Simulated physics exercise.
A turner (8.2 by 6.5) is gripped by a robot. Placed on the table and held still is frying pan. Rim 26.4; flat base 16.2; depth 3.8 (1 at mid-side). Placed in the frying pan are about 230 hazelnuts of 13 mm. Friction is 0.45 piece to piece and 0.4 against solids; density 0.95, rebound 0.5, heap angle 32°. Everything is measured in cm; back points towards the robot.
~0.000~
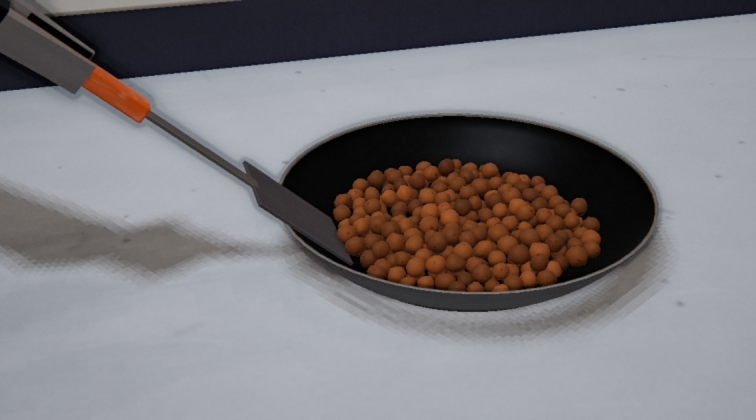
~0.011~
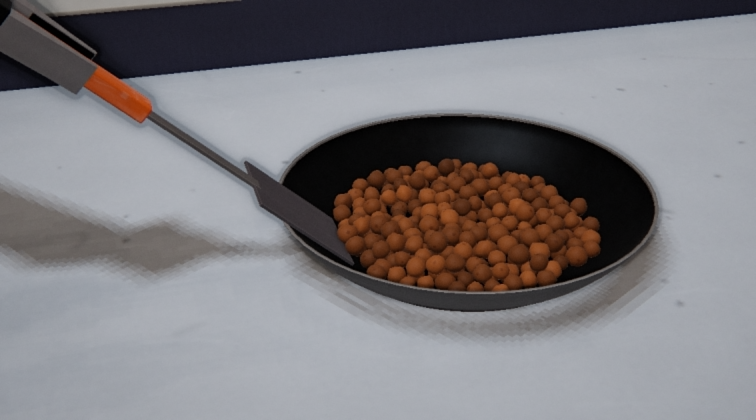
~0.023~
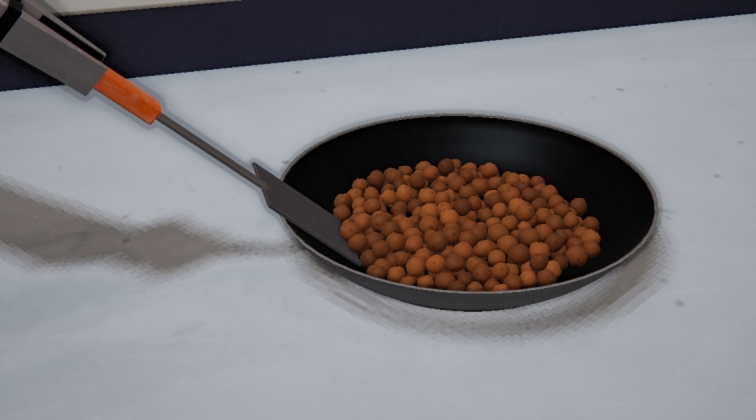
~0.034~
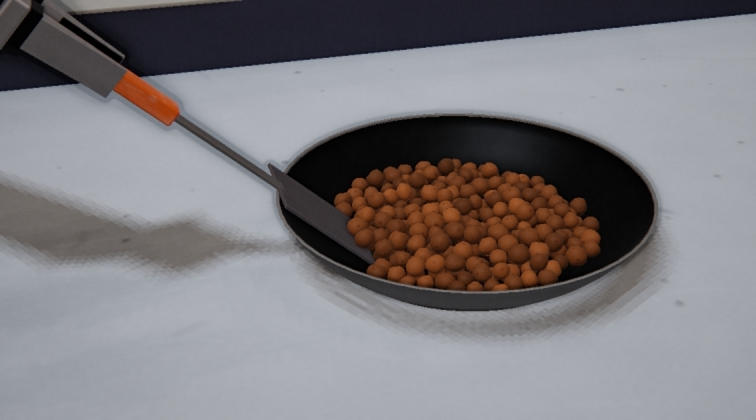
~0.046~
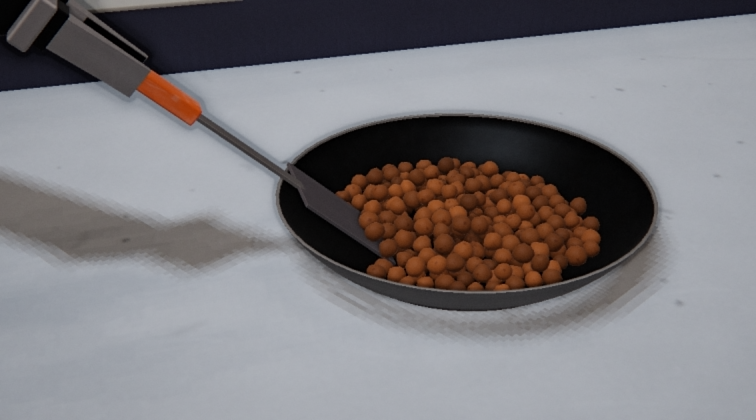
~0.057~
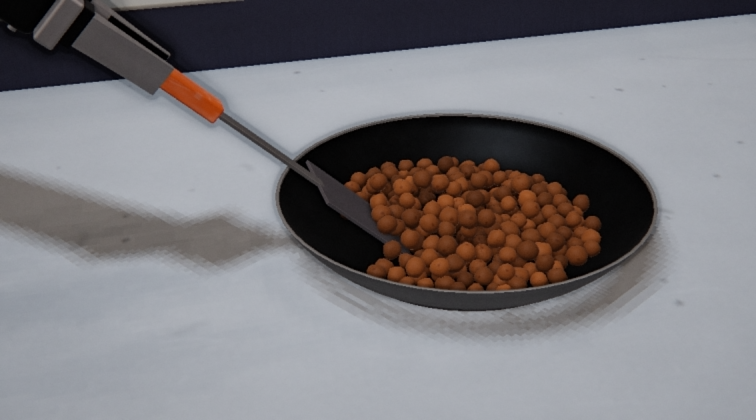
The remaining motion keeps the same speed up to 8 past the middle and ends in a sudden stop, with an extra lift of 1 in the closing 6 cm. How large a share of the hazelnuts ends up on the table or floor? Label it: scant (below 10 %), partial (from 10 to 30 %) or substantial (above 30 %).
Partial (from 10 to 30 %).
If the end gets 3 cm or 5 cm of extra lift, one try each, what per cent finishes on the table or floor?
First try around 15 percent, second try around 15 percent.
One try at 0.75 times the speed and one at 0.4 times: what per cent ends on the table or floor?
About 5 and 0 per cent.
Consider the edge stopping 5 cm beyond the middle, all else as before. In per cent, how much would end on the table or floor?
5 %, roughly.
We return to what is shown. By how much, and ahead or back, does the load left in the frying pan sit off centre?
It rests close to 3.5 centimetres ahead of centre.
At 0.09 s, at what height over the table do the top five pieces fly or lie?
Height: Approx. 5 cm.
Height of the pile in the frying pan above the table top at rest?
It reaches around 4.5 cm.
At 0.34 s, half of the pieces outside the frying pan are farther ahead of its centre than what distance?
Roughly 18 cm.
By 0.09 s, sloping 43°, highest piece 7 above the table; 233 in the frying pan.
By 0.13 s, sloping 43°, highest piece 9 above the table; 232 in the frying pan, 1 on the blade or in flight.
By 0.34 s, sloping 43°, highest piece 5 above the table; 202 in the frying pan, 31 on the table or floor.
By 1.39 s, sloping 43°, highest piece 4 above the table; 201 in the frying pan, 32 on the table or floor.
Final count, 201 in the frying pan, 32 on the table or floor. That is 14 % on the table or floor.
